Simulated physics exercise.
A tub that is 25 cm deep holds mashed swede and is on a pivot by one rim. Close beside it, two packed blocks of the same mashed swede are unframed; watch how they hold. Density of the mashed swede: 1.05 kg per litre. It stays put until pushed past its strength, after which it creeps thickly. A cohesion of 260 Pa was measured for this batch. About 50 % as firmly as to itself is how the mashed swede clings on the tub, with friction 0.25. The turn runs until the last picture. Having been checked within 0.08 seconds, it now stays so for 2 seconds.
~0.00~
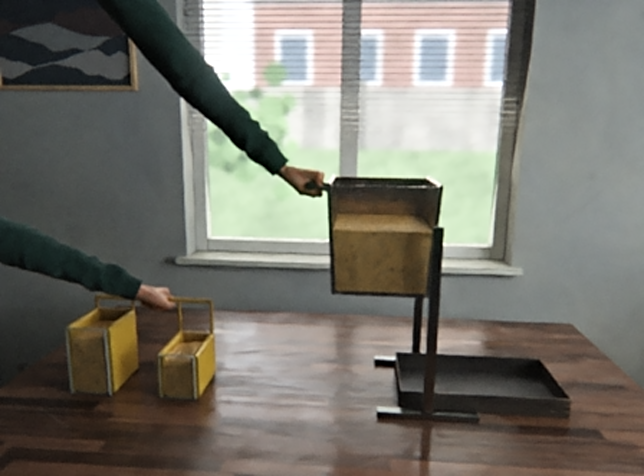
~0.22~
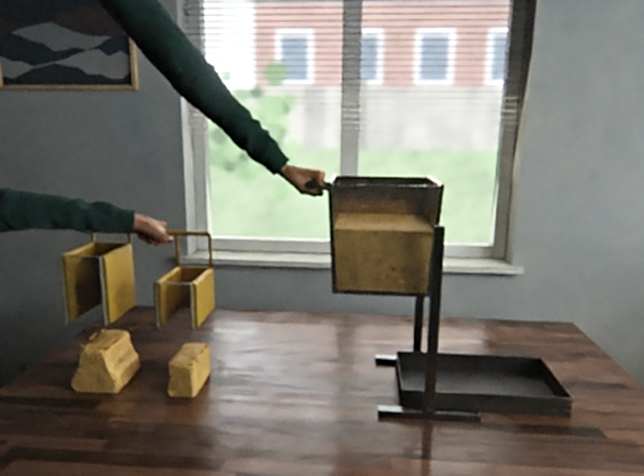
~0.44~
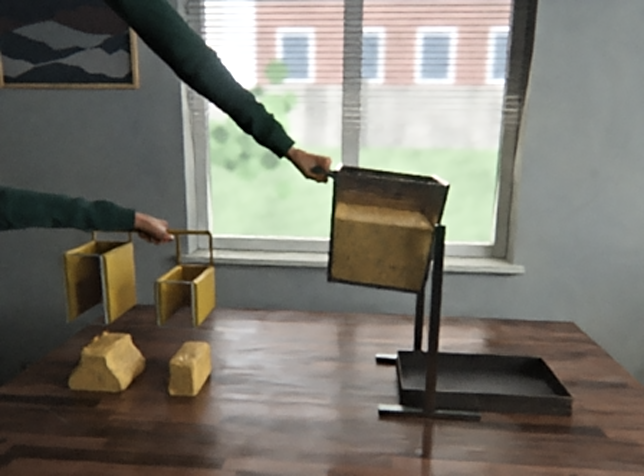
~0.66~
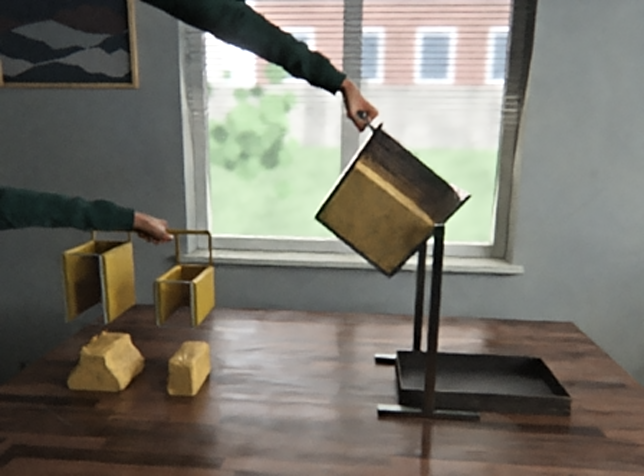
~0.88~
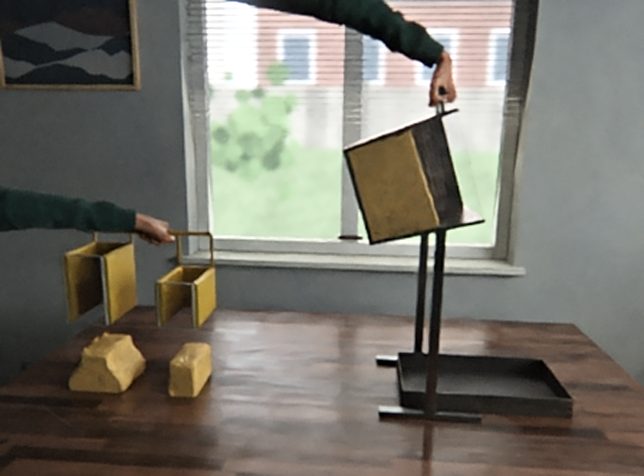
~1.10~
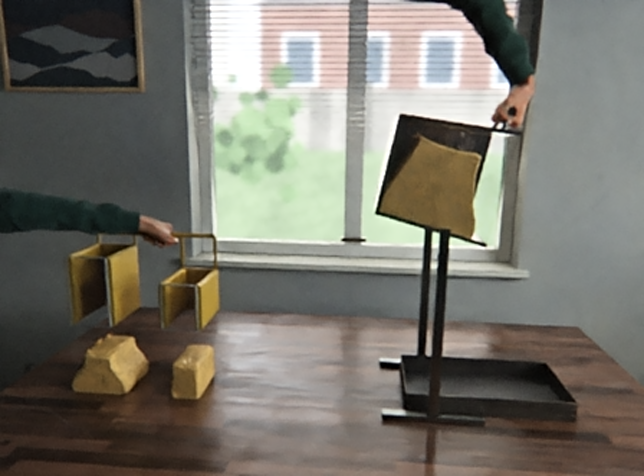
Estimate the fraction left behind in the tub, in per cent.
I would say 0 %.
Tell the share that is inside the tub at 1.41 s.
Some 40 per cent.
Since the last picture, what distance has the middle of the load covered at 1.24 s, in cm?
Something like 9 cm, I'd say.
After 1.24 s, the tub is at 102 degrees and holds 77 %.
After 1.41 s, the tub is at 102 degrees and holds 41 %.
After 1.58 s, the tub is at 102 degrees and holds 31 %.
After 1.75 s, the tub is at 102 degrees and holds 21 %.
After 3.10 s, at the end, the tub is at 102 degrees and holds 0 %.
